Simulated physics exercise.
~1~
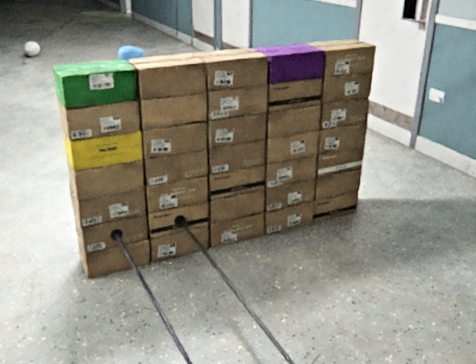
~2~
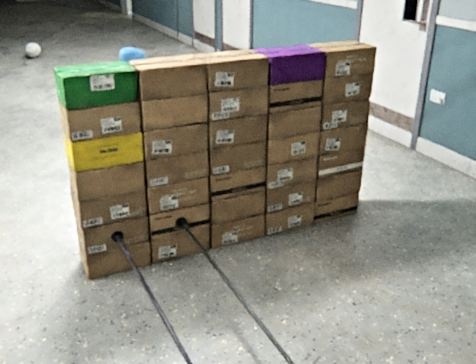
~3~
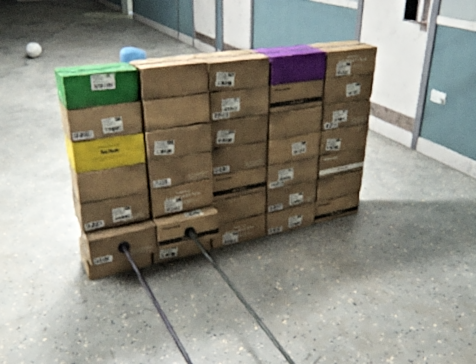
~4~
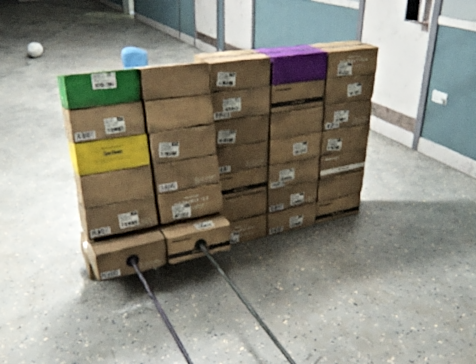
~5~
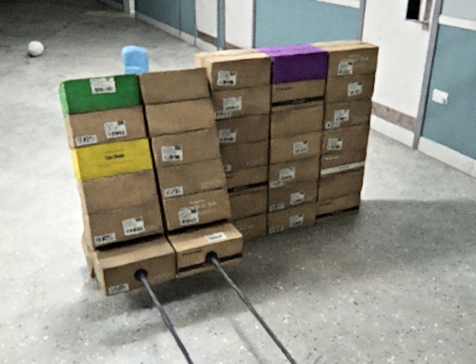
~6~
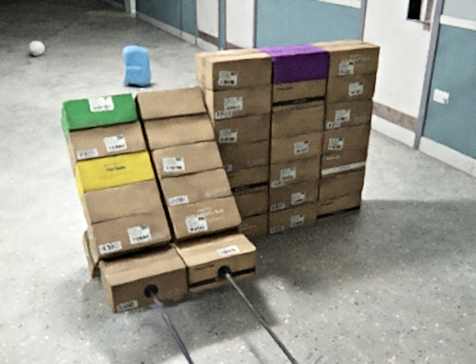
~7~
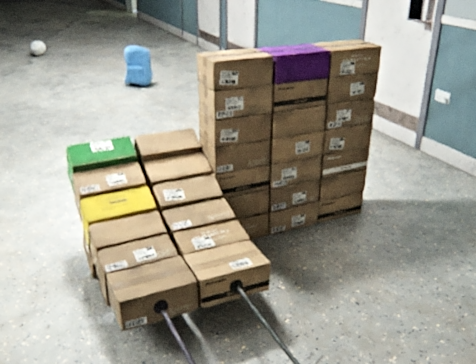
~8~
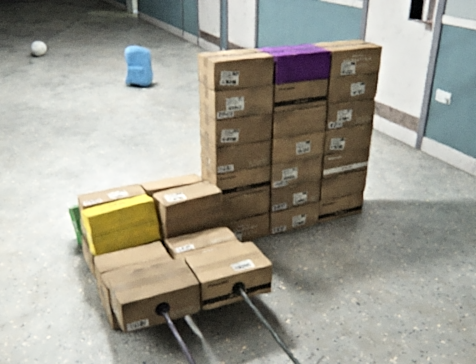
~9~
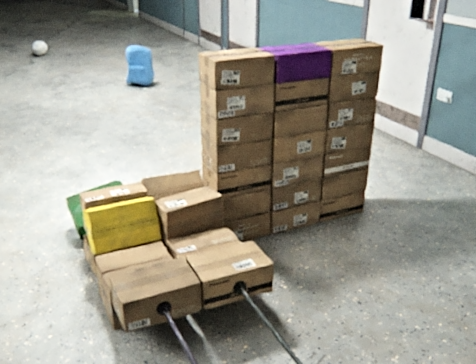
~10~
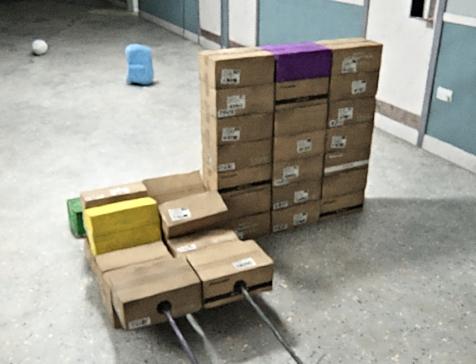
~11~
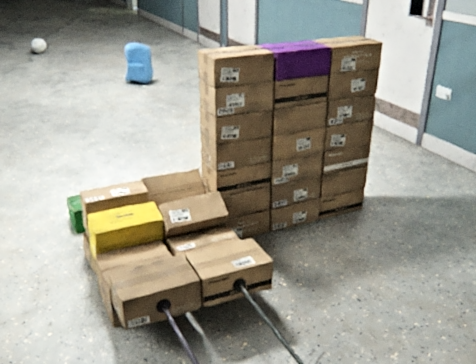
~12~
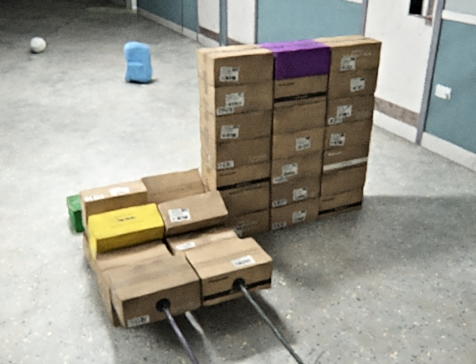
A wide wall of stacked brown cardboard boxes stands on a grey floor in a corridor, seen from slightly above, with a green box at the top left, a yellow one below it and a purple one along the top right. Two dark rods or cords reach from the foreground to two bottom boxes at the left and draw them forward. The two columns above lean toward the viewer, then topple and tumble into a low heap. The green box ends on the floor at the left, the yellow one rests tilted on the heap, and the purple box stays atop the standing columns.
